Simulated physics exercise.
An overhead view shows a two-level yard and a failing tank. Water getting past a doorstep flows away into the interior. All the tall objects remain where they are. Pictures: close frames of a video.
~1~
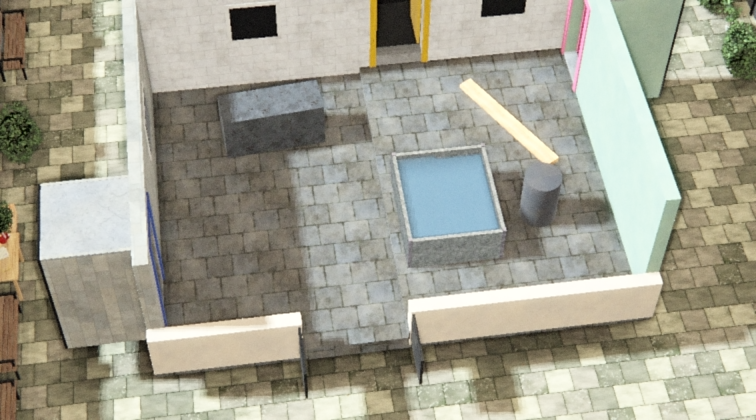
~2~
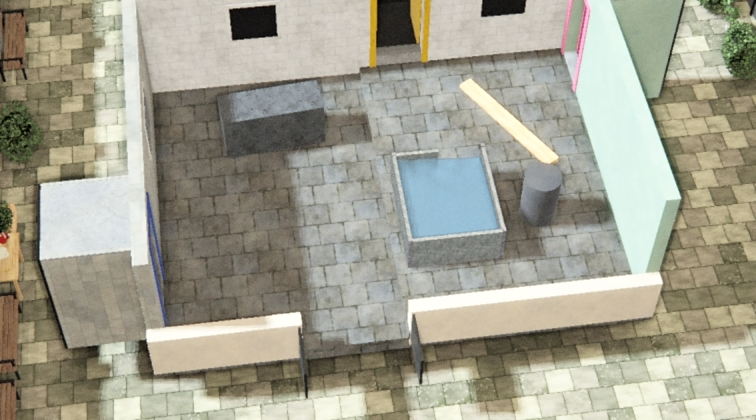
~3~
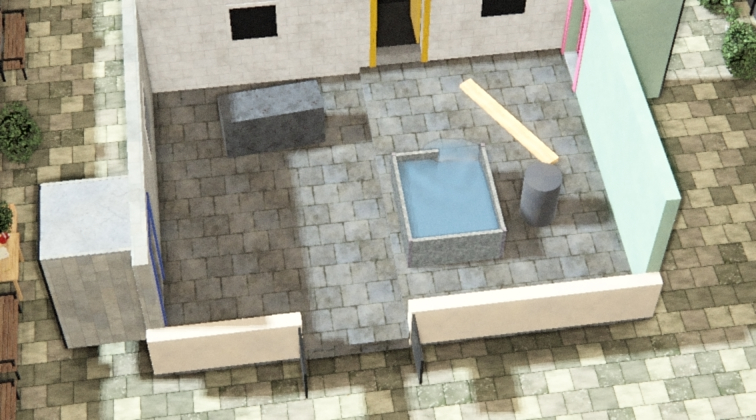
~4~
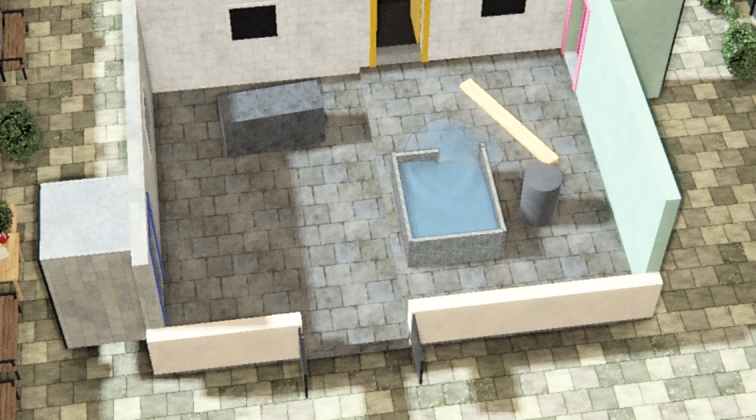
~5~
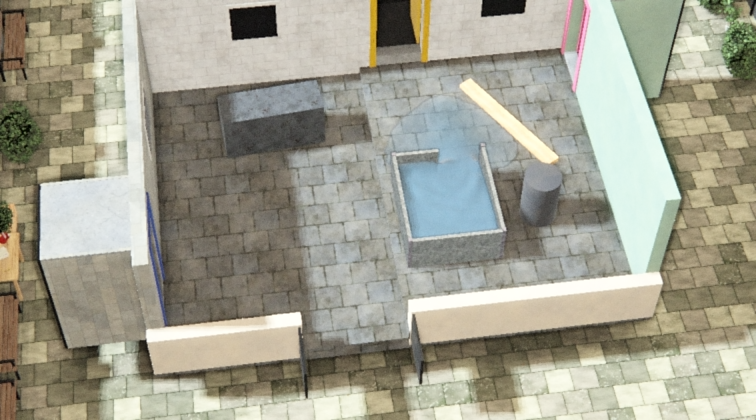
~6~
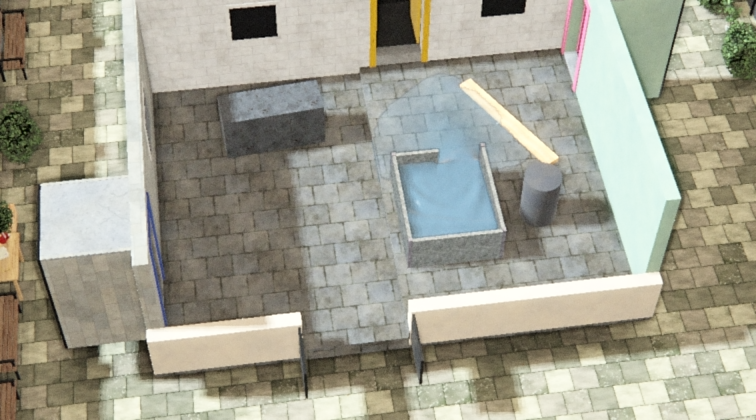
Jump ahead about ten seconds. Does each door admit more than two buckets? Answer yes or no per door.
Answers: The yellow door: No; the pink door: Yes; the blue door: No.
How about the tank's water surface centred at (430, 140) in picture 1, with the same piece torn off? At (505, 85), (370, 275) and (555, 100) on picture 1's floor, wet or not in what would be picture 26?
I'd say swamped for the first, still dry for the second and swamped for the third.
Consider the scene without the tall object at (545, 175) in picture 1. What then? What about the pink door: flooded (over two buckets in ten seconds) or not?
For the pink door, it ends up above.
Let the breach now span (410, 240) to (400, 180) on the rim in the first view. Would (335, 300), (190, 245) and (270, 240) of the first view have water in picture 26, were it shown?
In that order: Flooded, flooded, awash.
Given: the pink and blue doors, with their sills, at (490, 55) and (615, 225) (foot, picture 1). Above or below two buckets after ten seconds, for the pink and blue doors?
Pink exceeds the limit; blue stays within it.
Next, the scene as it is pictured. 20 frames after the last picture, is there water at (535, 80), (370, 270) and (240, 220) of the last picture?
As listed: Awash, dry, no water.
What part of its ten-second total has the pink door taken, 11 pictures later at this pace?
Close to 0 %.
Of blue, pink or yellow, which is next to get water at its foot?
It's the yellow door.
A moment on, water covers 20 % of the floor; the yellow door wet at the sill, nothing in, the pink door not reached, the blue door not reached.
Next, water covers 25 % of the floor; the yellow door wet at the sill, nothing in, the pink door wet at the sill, nothing in, the blue door not reached.
Then, water covers 35 % of the floor; the yellow door wet at the sill, nothing in, the pink door over two buckets in, the blue door not reached.
Later, water covers 55 % of the floor; the yellow door wet at the sill, nothing in, the pink door far over two buckets in, the blue door not reached.
In the end, water covers 90 % of the floor; the yellow door wet at the sill, nothing in, the pink door far over two buckets in, the blue door wet at the sill, nothing in.
